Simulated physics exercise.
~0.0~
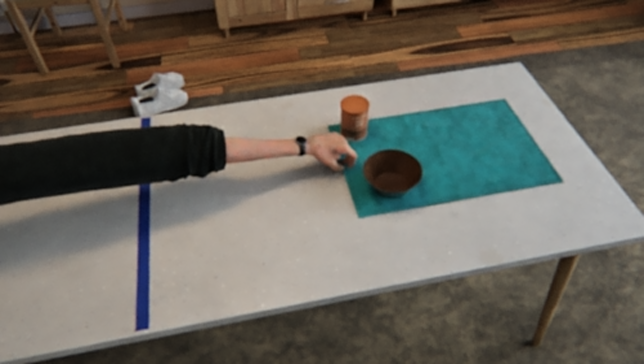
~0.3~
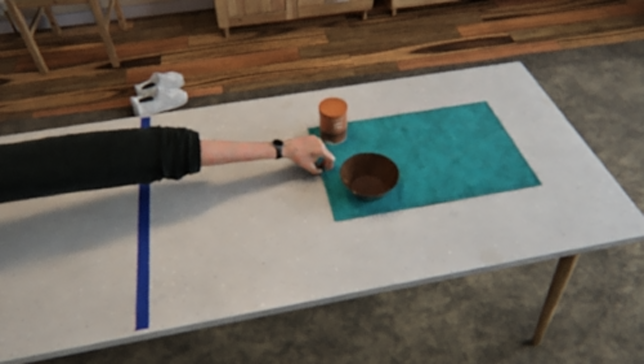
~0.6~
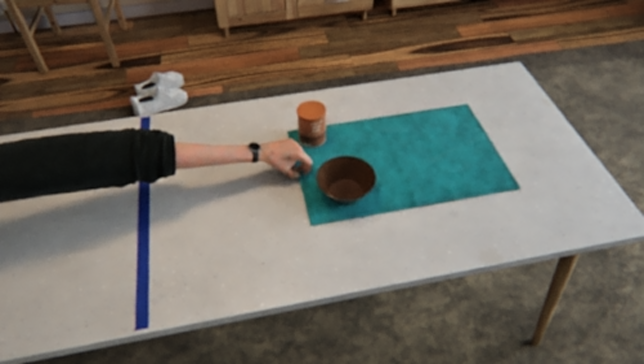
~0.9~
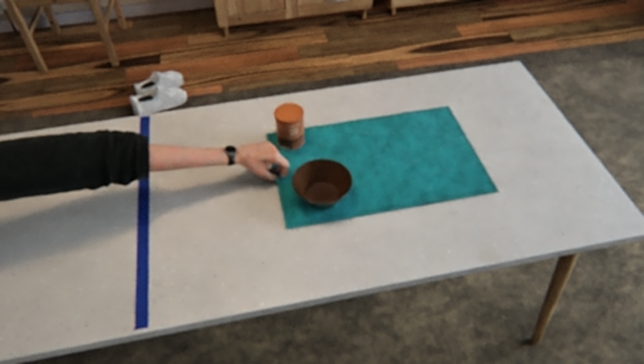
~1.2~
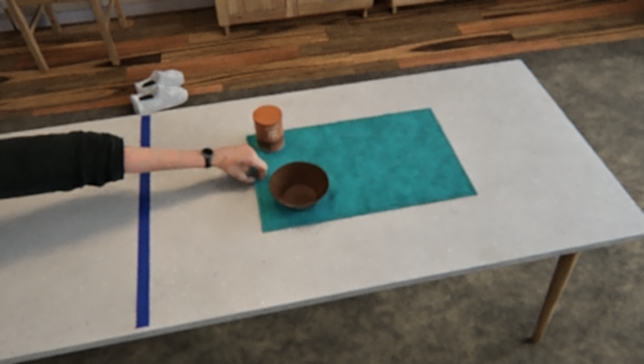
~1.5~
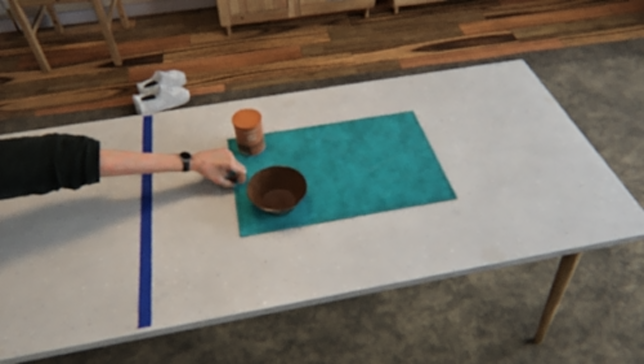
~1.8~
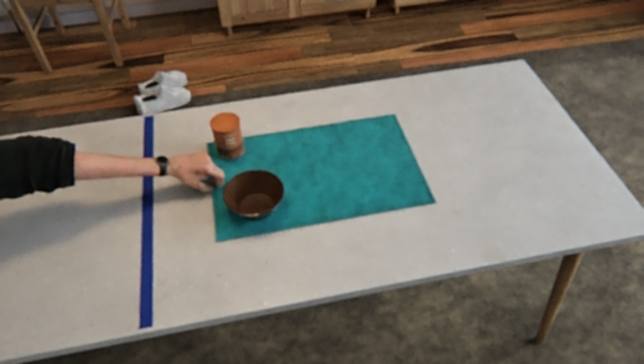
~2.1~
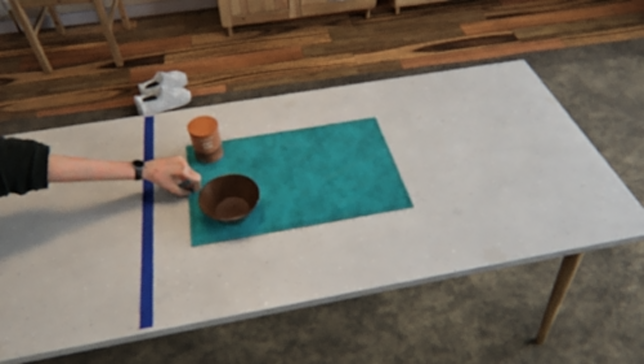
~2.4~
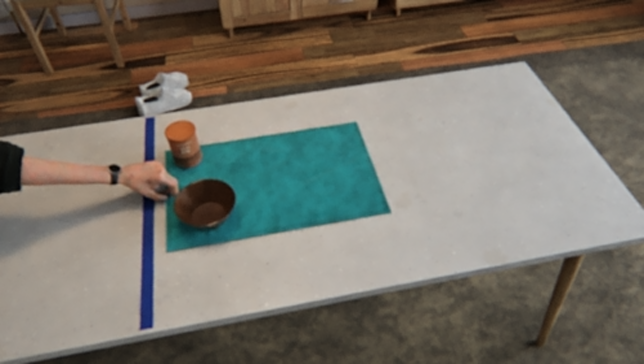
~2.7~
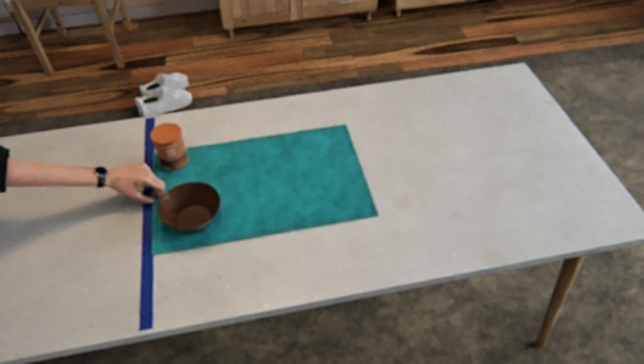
A turquoise place mat carrying a brown bowl and an upright orange tin lies toward the right of a pale table, its left edge held by a hand in a dark sleeve. The arm draws back to the left, pulling the mat steadily across the tabletop toward a strip of blue tape. The bowl and the tin ride along near the mat's left end, keeping their places as the bare table widens behind them. Finally the mat's left edge reaches the tape, with the tin still standing and the bowl still sitting on the cloth.
